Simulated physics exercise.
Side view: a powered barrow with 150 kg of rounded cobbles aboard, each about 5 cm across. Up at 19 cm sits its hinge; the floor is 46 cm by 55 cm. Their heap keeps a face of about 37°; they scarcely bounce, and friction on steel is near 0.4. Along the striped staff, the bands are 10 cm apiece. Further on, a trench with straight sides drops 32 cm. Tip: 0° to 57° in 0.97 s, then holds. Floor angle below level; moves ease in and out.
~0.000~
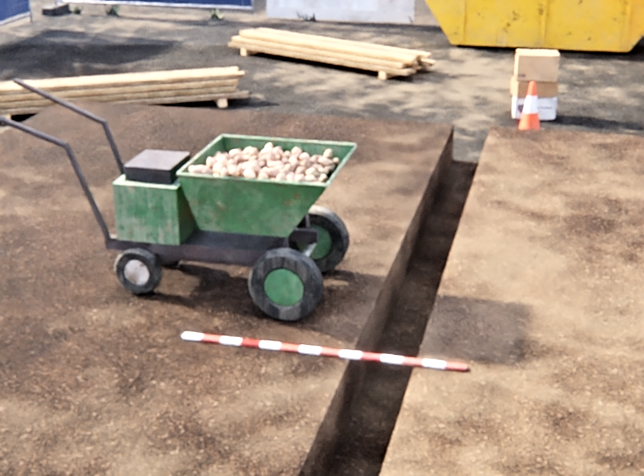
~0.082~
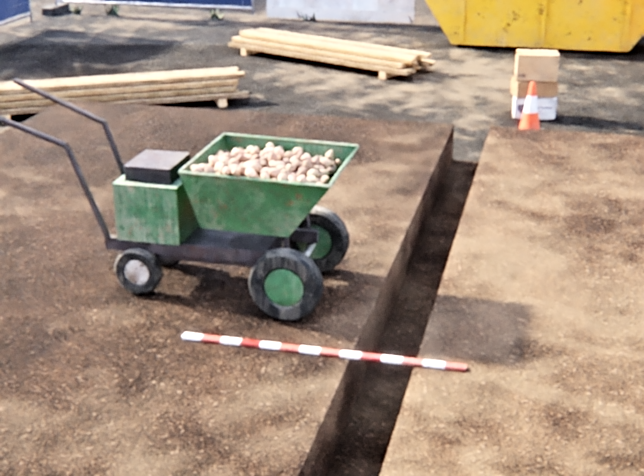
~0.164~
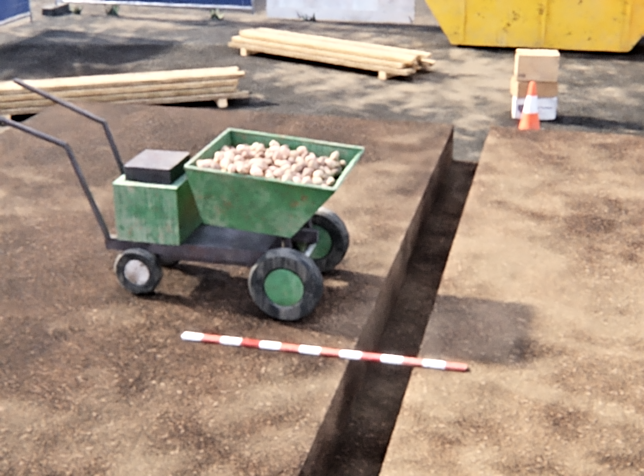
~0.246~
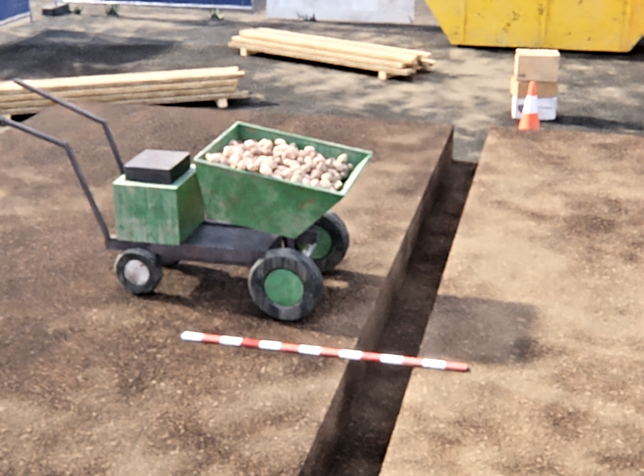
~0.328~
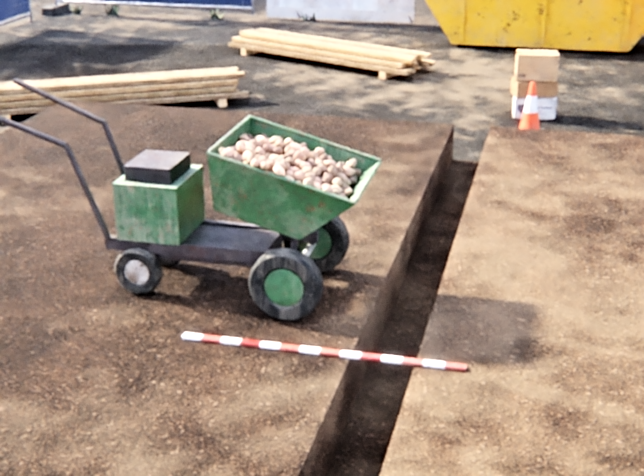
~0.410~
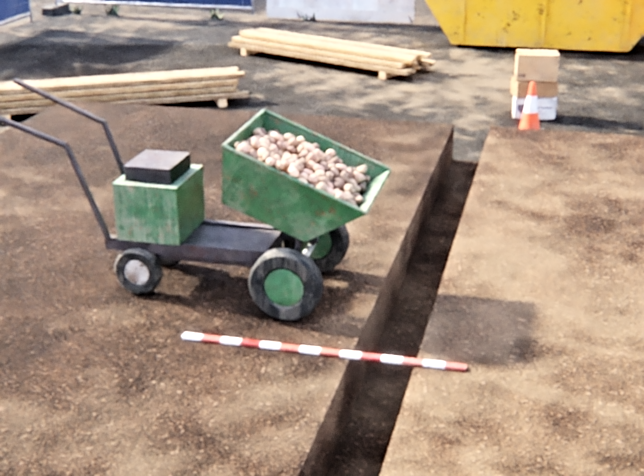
Green tray of a powered barrow loaded with pale rounded cobbles tilting steadily down to the right beside a straight-sided trench.
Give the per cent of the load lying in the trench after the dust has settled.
Close to 27 in every hundred.
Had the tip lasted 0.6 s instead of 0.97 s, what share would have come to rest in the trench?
With that change, it comes to around 20 per cent.
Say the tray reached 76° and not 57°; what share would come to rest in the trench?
About 45 per cent would end up in the trench.
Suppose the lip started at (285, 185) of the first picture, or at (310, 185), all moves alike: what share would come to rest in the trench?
Near 50 and near 40 percent.
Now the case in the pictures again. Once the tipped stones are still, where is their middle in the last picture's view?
The middle should be near (439, 305).
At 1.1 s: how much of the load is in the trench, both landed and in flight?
Some 5 per cent.
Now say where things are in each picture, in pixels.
Lip at (327, 186), floor tilted 0°, highest stones at (282, 159), in the first frame.
The tray is at 1°, its lip at (329, 187); the top of the load is at (273, 158); the stones move at 0.2 m/s on average, in the second frame.
The tray is at 4°, its lip at (335, 190); the top of the load is at (257, 154); the stones move at 0.4 m/s on average, in the third frame.
The tray is at 9°, its lip at (344, 196); the top of the load is at (253, 149); the stones move at 0.6 m/s on average, in the fourth frame.
The tray is at 15°, its lip at (355, 203); the top of the load is at (253, 143); the stones move at 0.7 m/s on average, in the fifth frame.
The tray is at 22°, its lip at (366, 213); the top of the load is at (263, 138); the stones move at 0.7 m/s on average, in the sixth frame.
After 0.7 s the floor is at 48°; 100 % in the tray; the foremost stones are at (392, 238).
After 1.1 s the floor is at 57°; 89 % in the tray, 5 % in the trench, 6 % past the trench; the foremost stones are at (459, 313).
After 1.4 s the floor is at 57°; 68 % in the tray, 7 % in the trench, 25 % past the trench; the foremost stones are at (537, 320).
After 3.4 s the floor is at 57°; 46 % in the tray, 27 % in the trench, 28 % past the trench; the foremost stones are at (605, 336).
